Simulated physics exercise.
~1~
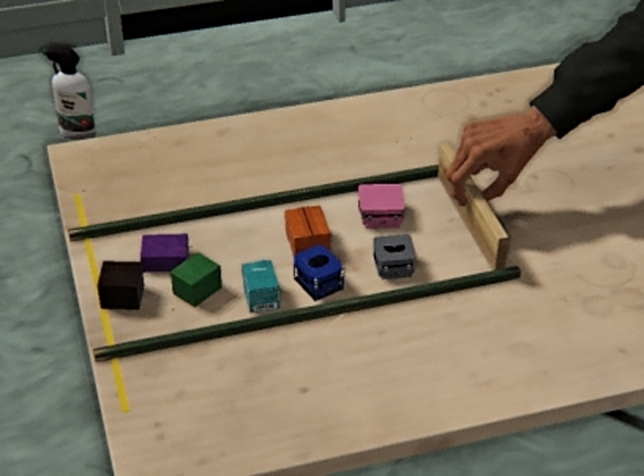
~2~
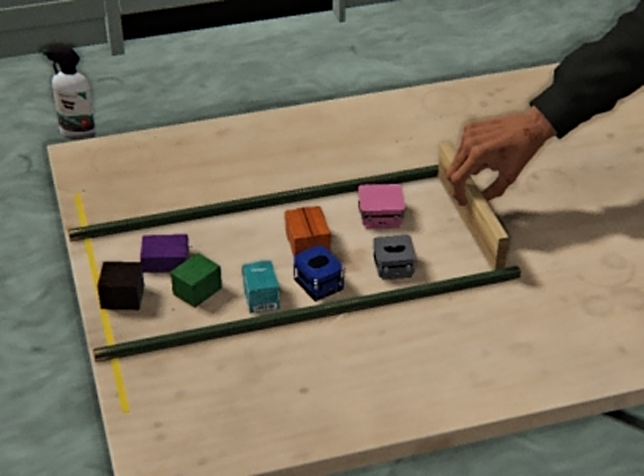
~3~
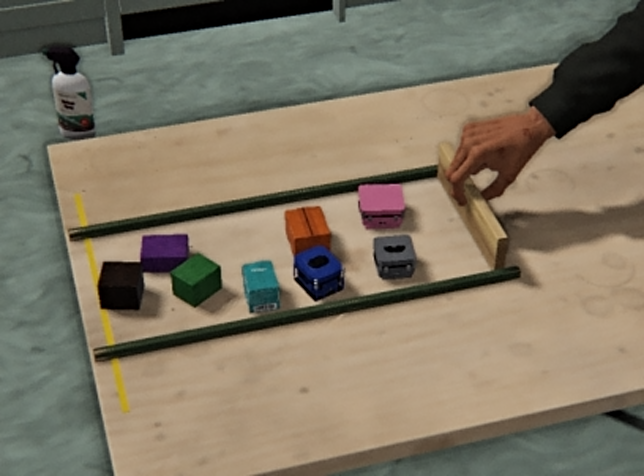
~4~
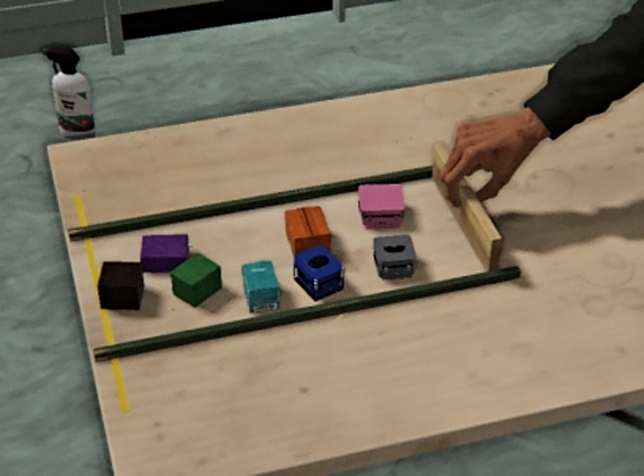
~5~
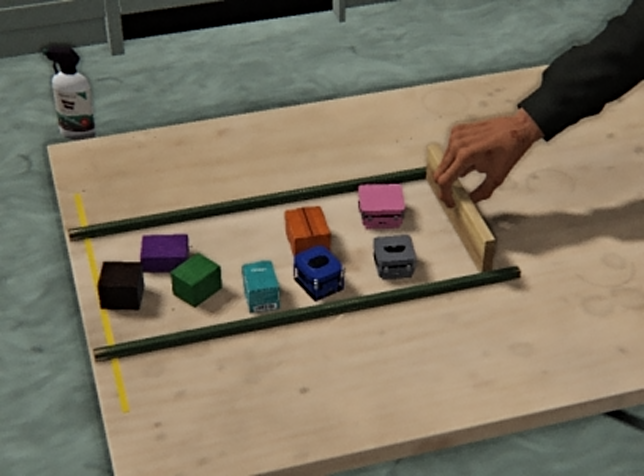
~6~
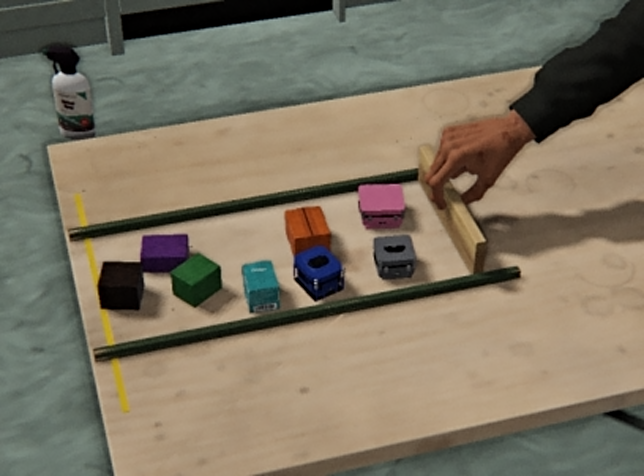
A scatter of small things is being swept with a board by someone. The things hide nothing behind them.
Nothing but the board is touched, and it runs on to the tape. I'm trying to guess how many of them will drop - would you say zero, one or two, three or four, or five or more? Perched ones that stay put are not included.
The count that falls off is at least five.
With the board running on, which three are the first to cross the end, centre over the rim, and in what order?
They go in this order: The black block, the turquoise box and the green block.
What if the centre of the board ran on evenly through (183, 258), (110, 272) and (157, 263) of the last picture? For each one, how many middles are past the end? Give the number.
Taking the places in turn, the counts are 1, 6 and 3.
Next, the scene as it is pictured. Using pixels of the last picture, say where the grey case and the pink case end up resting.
(87, 321) and (71, 262).
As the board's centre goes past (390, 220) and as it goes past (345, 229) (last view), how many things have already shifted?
First 2, then 4.
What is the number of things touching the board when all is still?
Tally at the end: 2.
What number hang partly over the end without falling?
Looks like 2 of them.
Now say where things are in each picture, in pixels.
In the first frame, black block (121, 285); purple block (165, 253); green block (197, 280); board (471, 206); tape (99, 293).
In the second frame, purple block (165, 254); grey case (394, 258).
In the third frame, green block (197, 280); turquoise box (261, 286).
In the fourth frame, black block (121, 286); blue case (318, 273).
In the fifth frame, purple block (165, 254); orange box (308, 233).
In the sixth frame, black block (121, 286); purple block (165, 254); green block (197, 280); board (450, 209); tape (99, 293).
Early on, none off yet; black block at rest near (121, 286); purple block at rest near (165, 254); green block at rest near (197, 280).
Finally, the number that fall off is five or more; lost, orange box, blue case, turquoise box, green block, purple block and black block.
